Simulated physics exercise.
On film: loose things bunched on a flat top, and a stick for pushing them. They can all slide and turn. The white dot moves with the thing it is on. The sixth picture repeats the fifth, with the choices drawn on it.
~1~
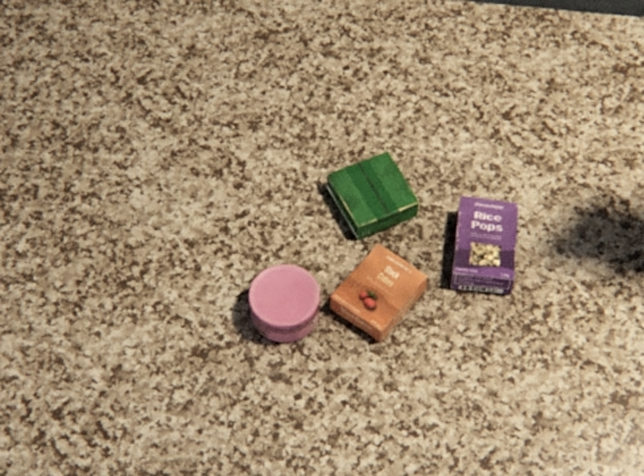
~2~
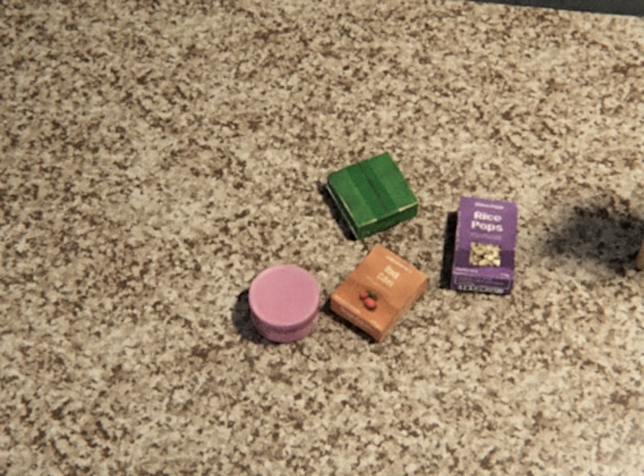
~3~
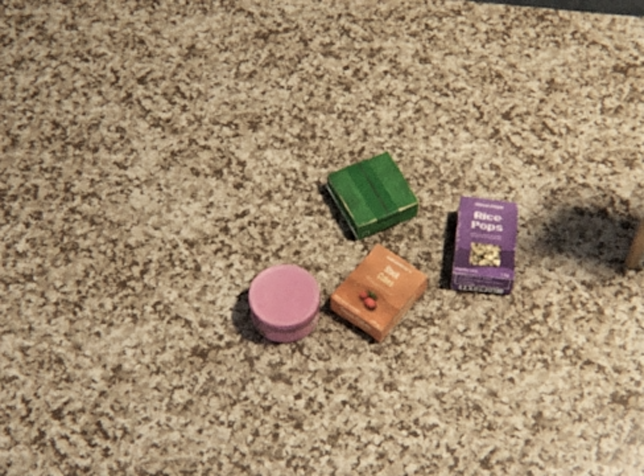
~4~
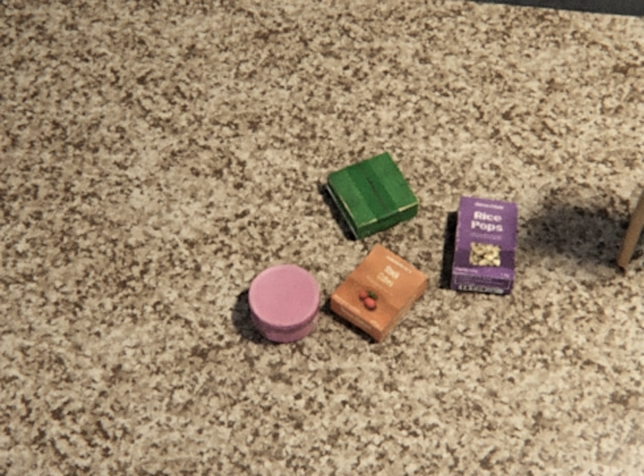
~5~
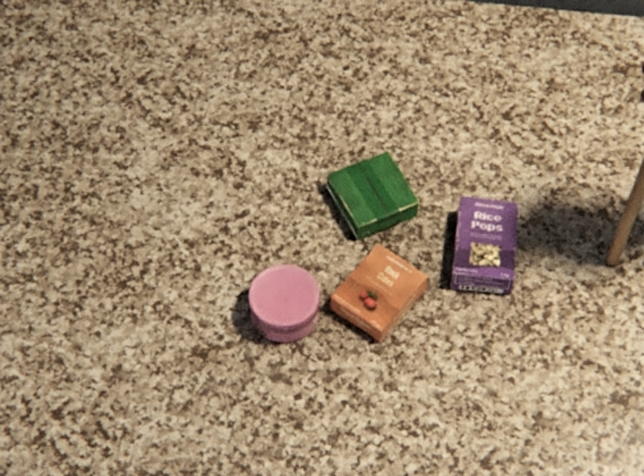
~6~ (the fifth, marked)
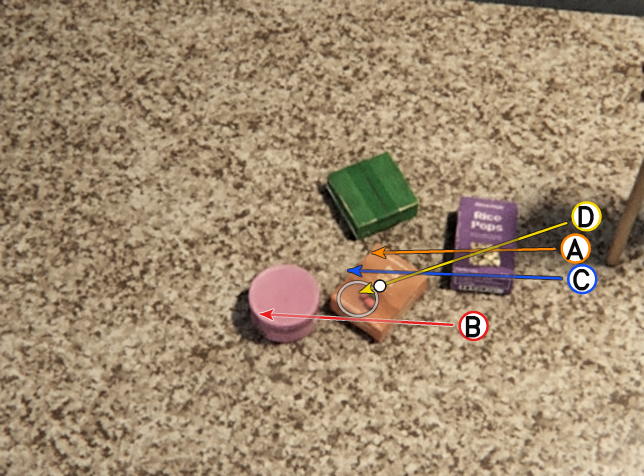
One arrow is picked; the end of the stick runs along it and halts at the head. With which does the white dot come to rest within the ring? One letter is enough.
Arrow C does it.
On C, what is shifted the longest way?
The purple packet goes farthest.
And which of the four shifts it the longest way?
Stroke D.
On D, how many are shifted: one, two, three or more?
Three or more.
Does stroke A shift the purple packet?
On that stroke, yes.
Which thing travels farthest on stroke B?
It is the pink jar.
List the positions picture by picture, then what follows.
The first frame shows green box (373, 196); orange packet (380, 293); purple packet (485, 245).
The second frame shows purple packet (485, 245); pink jar (285, 304).
The third frame shows green box (373, 196); orange packet (380, 293).
The fourth frame shows purple packet (485, 245); pink jar (285, 304).
The fifth frame shows green box (373, 196); orange packet (380, 293); purple packet (485, 245).
On the marked copy, A from (555, 249) to (372, 253); B from (453, 325) to (260, 314); C from (561, 278) to (349, 270); D from (567, 223) to (360, 292); the ring at (358, 299); the white dot at (380, 286).
Taking C. A third of the way, foot of the stick (485, 276); orange packet (380, 293); purple packet (464, 237).
Two thirds of the way, foot of the stick (407, 274); orange packet (375, 296); purple packet (440, 227); green box (368, 187).
When it is over, foot of the stick (349, 271); orange packet (355, 307); purple packet (439, 227); the dot on the orange packet is in the ring.
As for the rest, A leaves the dotted thing at (336, 336); B leaves the dotted thing at (352, 274); D leaves the dotted thing at (288, 361).
